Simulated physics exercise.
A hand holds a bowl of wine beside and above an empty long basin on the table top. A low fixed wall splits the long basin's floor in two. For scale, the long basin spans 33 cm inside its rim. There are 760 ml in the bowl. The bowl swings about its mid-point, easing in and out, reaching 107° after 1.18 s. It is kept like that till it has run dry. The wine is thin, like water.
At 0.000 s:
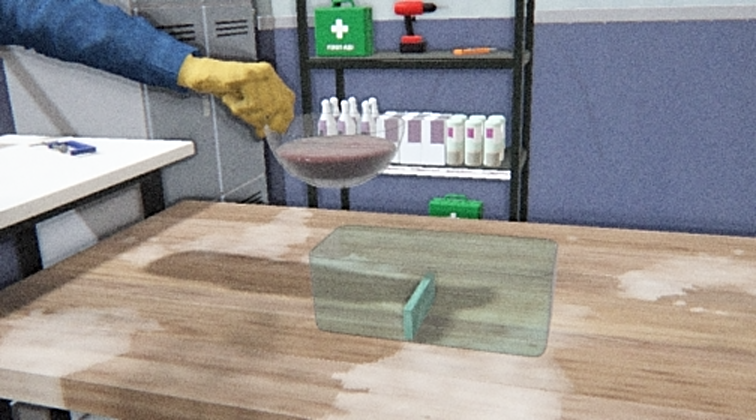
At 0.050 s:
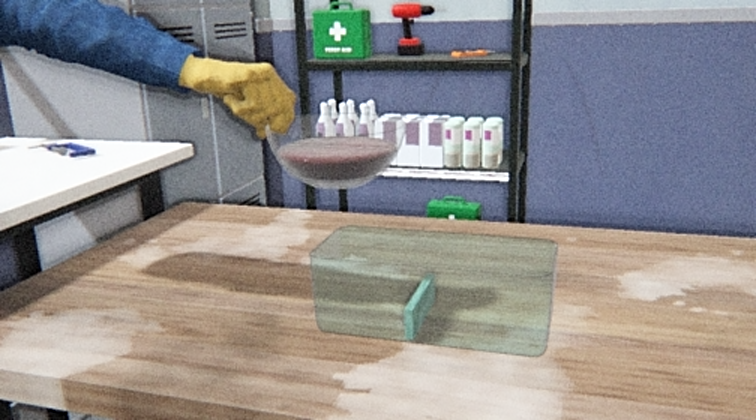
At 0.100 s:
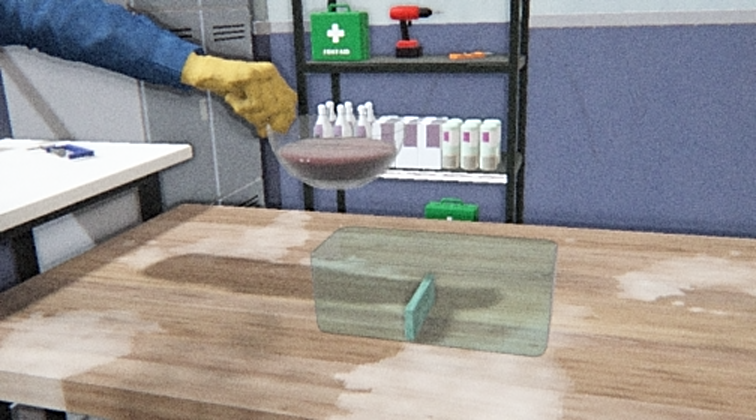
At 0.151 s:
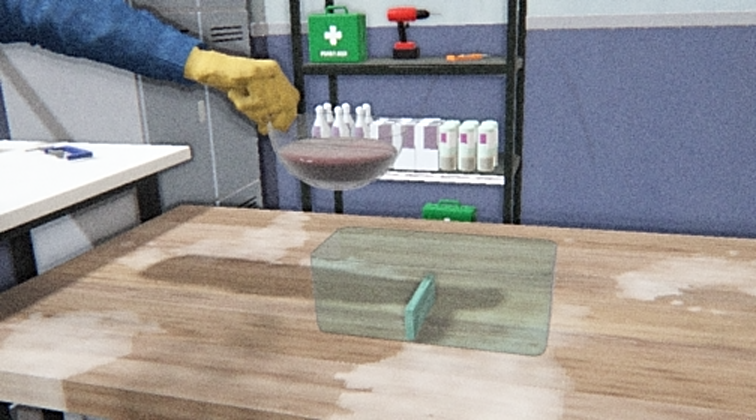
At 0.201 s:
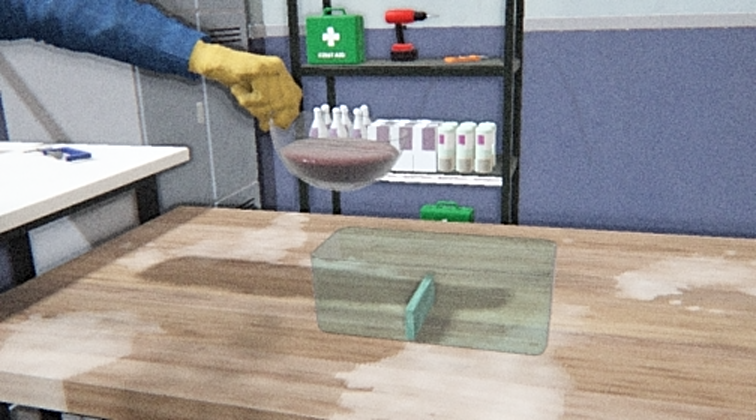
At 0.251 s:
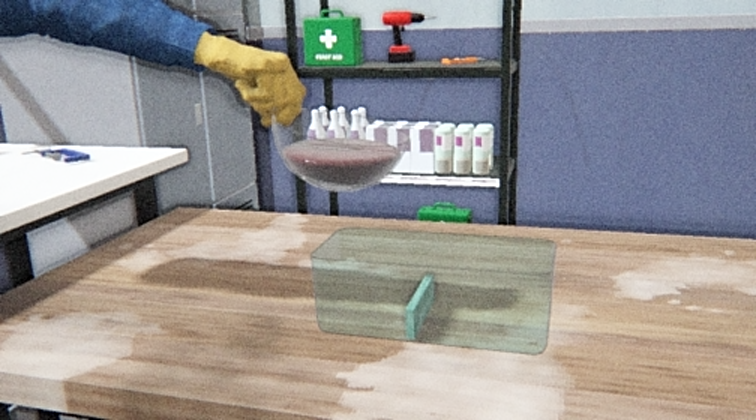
A gloved hand slowly tilts a clear bowl of dark red liquid slightly to the right.
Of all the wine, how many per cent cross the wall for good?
About 69 per cent.
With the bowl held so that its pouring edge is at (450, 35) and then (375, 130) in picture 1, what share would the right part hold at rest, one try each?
First 90, then 30 per cent.
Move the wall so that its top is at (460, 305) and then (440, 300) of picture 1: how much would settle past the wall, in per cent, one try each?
In turn about 20 and 45 per cent.
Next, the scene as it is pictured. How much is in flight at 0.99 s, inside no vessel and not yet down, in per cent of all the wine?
Some 4 per cent.
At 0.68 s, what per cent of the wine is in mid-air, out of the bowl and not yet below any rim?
About 34 per cent.
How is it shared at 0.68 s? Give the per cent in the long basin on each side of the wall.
Some 1 per cent left and 18 right.
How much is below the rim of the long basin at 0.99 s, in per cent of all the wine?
Near 94 in a hundred.
By 0.68 s the tilt is 66° and 49 per cent is still to pour, 1 is left of the wall and 17 right of it.
By 0.99 s the tilt is 101° and 1 per cent is still to pour, 26 is left of the wall and 69 right of it.
By 1.32 s the tilt is 107° and 0 per cent is still to pour, 31 is left of the wall and 69 right of it.
By 1.68 s the tilt is 107° and 0 per cent is still to pour, 31 is left of the wall and 69 right of it.
At rest 31 per cent lies left of the wall, 69 right of it and 1 outside.
